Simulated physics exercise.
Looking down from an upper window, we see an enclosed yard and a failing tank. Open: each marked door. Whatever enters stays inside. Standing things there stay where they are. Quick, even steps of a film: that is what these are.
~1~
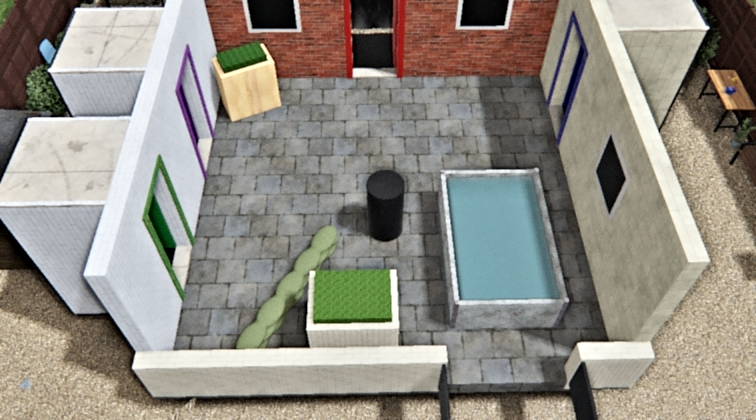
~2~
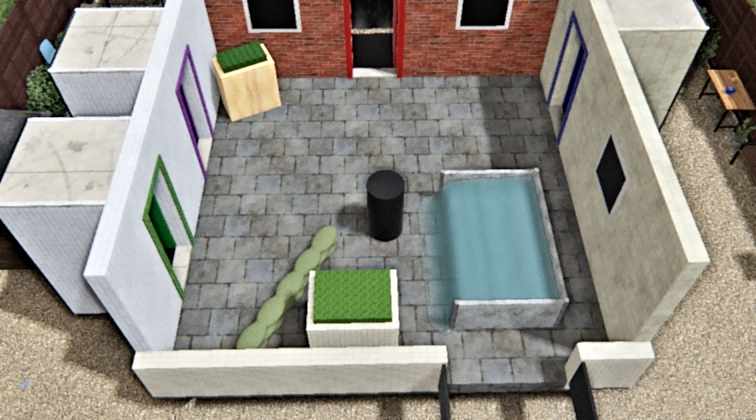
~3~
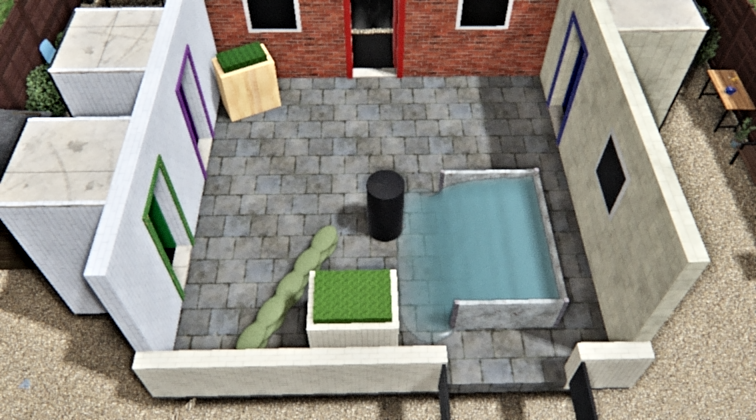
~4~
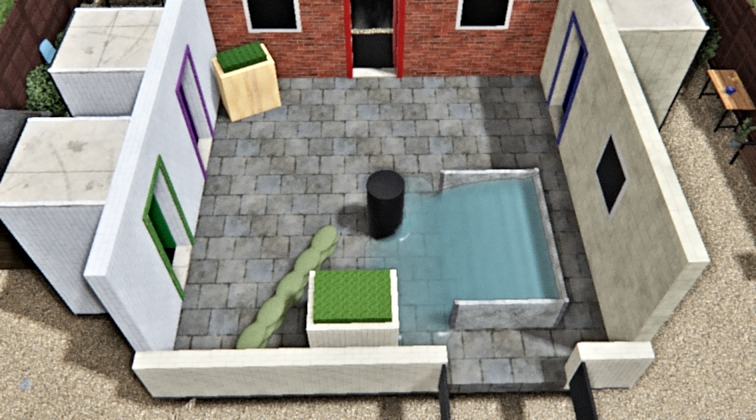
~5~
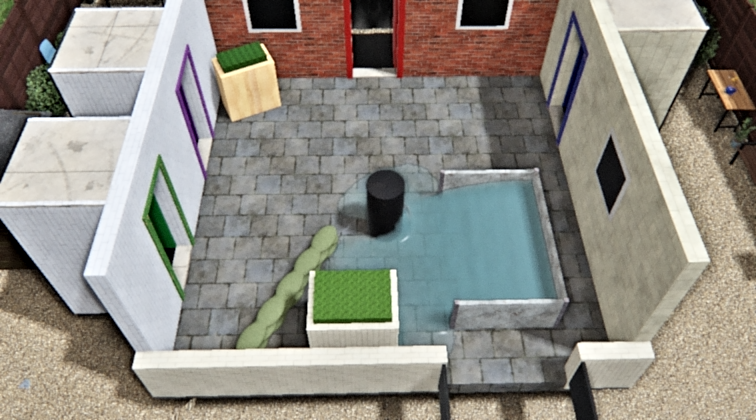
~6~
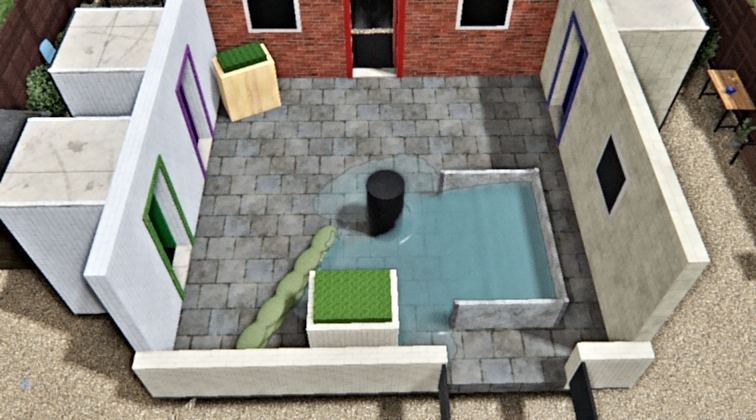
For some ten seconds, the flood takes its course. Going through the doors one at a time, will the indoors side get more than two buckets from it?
Red door: More than two buckets; blue door: Two buckets at most; purple door: More than two buckets; green door: Two buckets at most.
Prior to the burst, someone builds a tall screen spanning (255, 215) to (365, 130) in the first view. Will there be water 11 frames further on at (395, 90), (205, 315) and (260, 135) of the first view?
Taking the points in order, they are inundated, inundated and high and dry.
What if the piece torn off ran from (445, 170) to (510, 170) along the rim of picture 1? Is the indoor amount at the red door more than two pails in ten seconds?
The red door exceeds the limit.
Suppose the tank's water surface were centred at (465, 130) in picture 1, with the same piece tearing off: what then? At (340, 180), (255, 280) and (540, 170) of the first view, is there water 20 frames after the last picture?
Points in order: Inundated; inundated; not reached.
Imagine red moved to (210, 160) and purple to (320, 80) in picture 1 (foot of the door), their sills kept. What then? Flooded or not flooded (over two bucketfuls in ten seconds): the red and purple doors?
Looking at both, the red one gets flooded and the purple one gets flooded.
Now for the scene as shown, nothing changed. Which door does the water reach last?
The blue door.
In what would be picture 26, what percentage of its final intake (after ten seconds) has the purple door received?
Estimate: Some 45 per cent.
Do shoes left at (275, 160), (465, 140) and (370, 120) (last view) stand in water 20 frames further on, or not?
In turn, the points end up soaked, high and dry and soaked.
A moment on, water covers 30 % of the floor; the red door not reached, the blue door not reached, the purple door not reached, the green door not reached.
Next, water covers 60 % of the floor; the red door not reached, the blue door not reached, the purple door under two buckets in, the green door not reached.
Then, water covers 65 % of the floor; the red door under two buckets in, the blue door not reached, the purple door over two buckets in, the green door wet at the sill, nothing in.
Later, water covers 85 % of the floor; the red door over two buckets in, the blue door not reached, the purple door over two buckets in, the green door wet at the sill, nothing in.
In the end, water covers 95 % of the floor; the red door far over two buckets in, the blue door wet at the sill, nothing in, the purple door over two buckets in, the green door wet at the sill, nothing in.
